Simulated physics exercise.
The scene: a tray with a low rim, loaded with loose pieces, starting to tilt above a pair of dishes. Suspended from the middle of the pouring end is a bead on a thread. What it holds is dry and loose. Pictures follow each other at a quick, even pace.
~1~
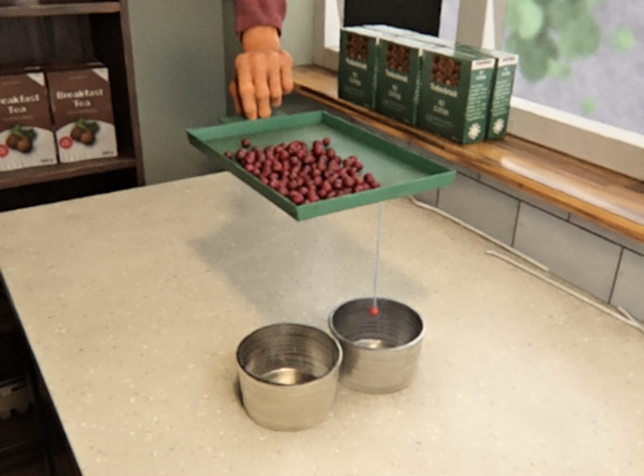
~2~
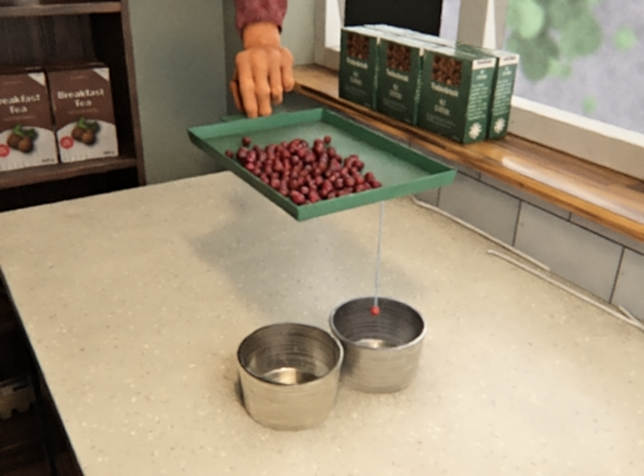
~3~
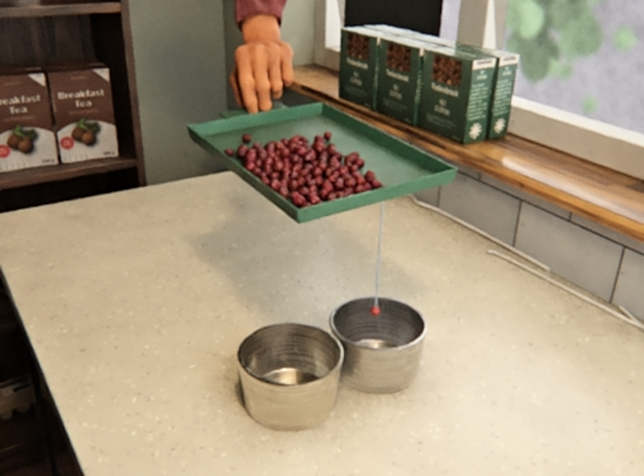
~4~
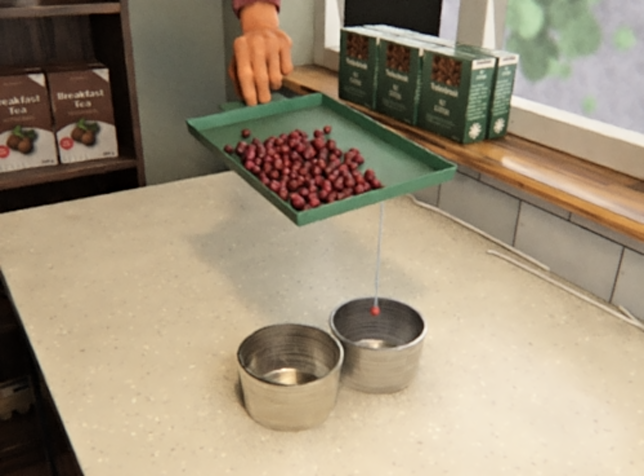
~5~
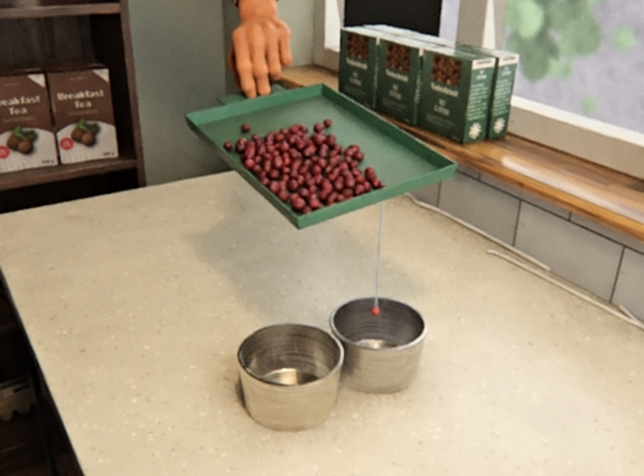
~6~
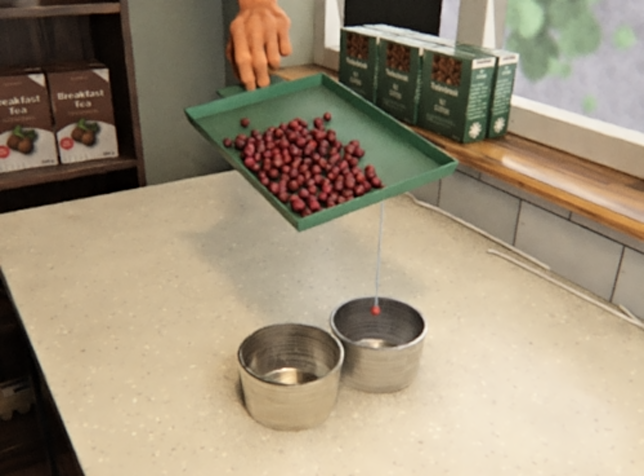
On a kitchen counter, a hand slowly tilts a green tray of cherries above two metal dishes.
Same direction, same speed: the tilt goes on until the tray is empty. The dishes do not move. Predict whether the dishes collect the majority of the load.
The dishes will keep most of it.
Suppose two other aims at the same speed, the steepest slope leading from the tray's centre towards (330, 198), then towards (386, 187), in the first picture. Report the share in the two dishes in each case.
That comes to 60 per cent the first time and 0 per cent the second.
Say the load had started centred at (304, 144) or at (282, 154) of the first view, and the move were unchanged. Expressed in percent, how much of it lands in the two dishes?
First case: Around 80 %; second case: Around 90 %.
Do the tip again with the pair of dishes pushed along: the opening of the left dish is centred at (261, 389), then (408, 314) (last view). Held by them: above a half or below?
Try 1: A lesser share; try 2: A lesser share.
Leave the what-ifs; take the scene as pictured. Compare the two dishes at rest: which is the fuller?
The one at left wins.
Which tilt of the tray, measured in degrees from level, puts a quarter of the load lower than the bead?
I'd say close to 100 degrees.
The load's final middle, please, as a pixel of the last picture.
The centre settles at about (296, 385).
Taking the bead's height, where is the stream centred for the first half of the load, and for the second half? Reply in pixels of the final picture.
Early half: (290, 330); late half: (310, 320).
Soon, tray tipped steeply; nearly all on the tray; a stray few in the left dish; a stray few in the air.
A while on, tray tipped right over; about two thirds on the tray; a small part in the left dish; about a quarter in the air.
Towards the end, tray tipped past a quarter turn; most in the left dish; a stray few in the right dish; a small part outside both.
Finally, tray tipped past a quarter turn; most in the left dish; a stray few in the right dish; a small part outside both.
